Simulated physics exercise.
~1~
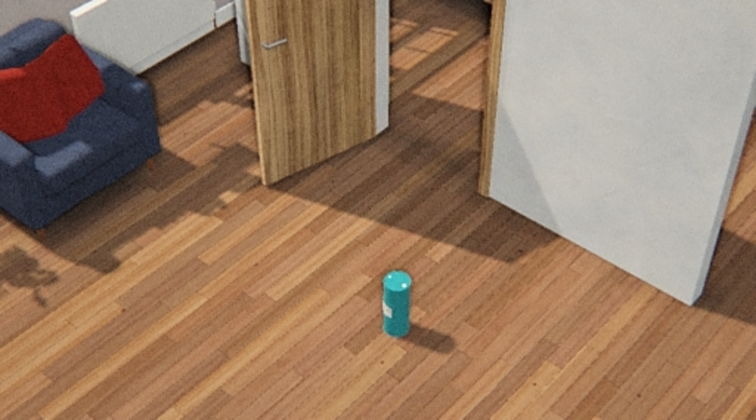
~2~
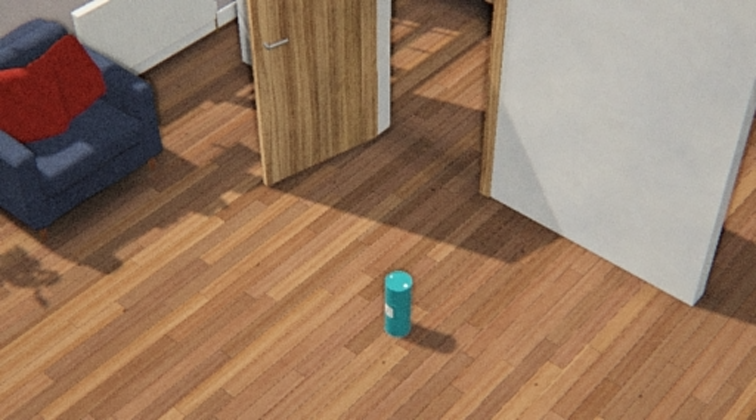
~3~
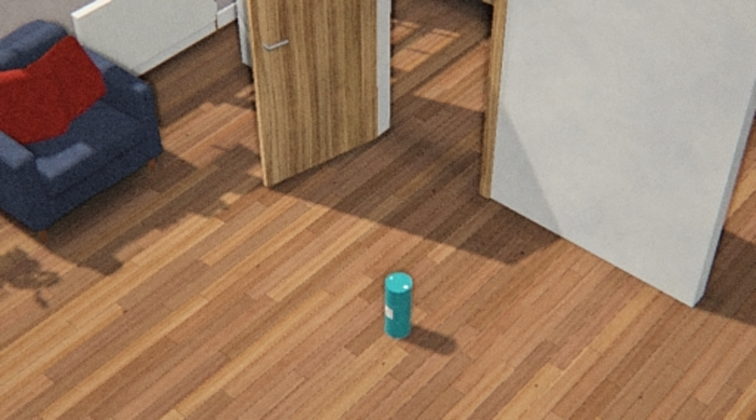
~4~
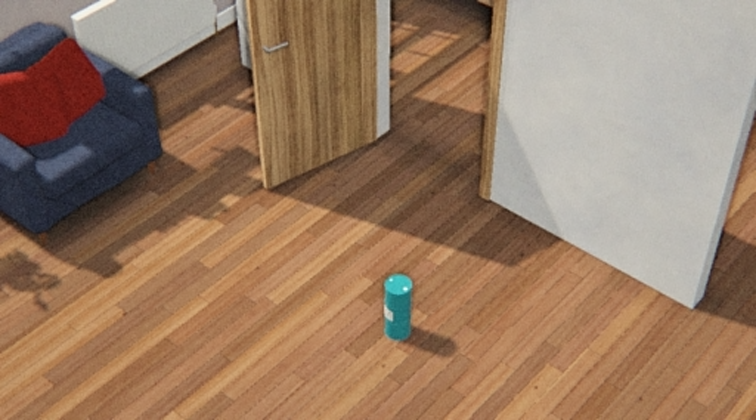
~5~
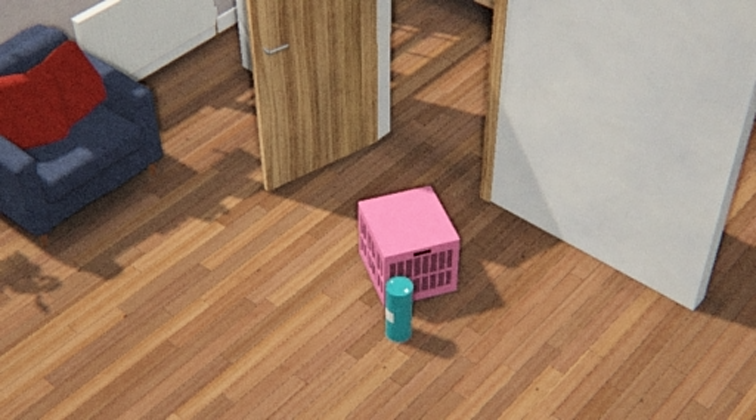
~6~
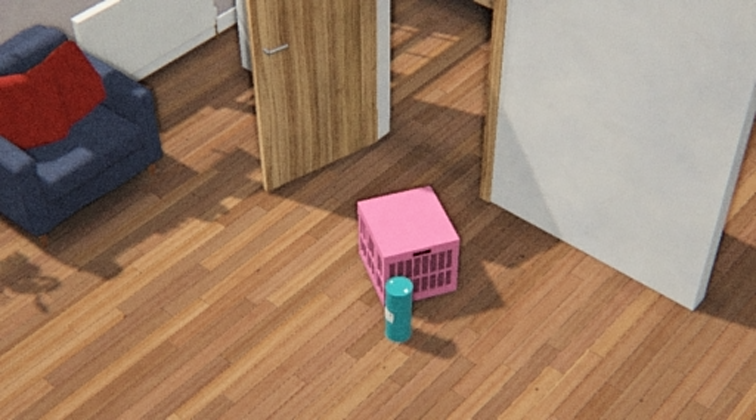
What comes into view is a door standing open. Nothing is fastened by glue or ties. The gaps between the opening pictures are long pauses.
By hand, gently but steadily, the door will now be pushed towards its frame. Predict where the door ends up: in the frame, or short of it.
The door will fit snugly into its frame.
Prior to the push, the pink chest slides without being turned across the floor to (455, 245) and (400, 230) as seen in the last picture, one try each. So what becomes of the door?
Try 1: Door ends up flush. Try 2: Door stays partly open.
Then, 0.90 s after the last picture, door at 80°.
Then, 1.60 s after the last picture, door at 50°.
Then, 2.40 s after the last picture, door at 16°.
At rest, door at 0°; both in place. Seen from the same camera at the end, pink chest near (407, 246).
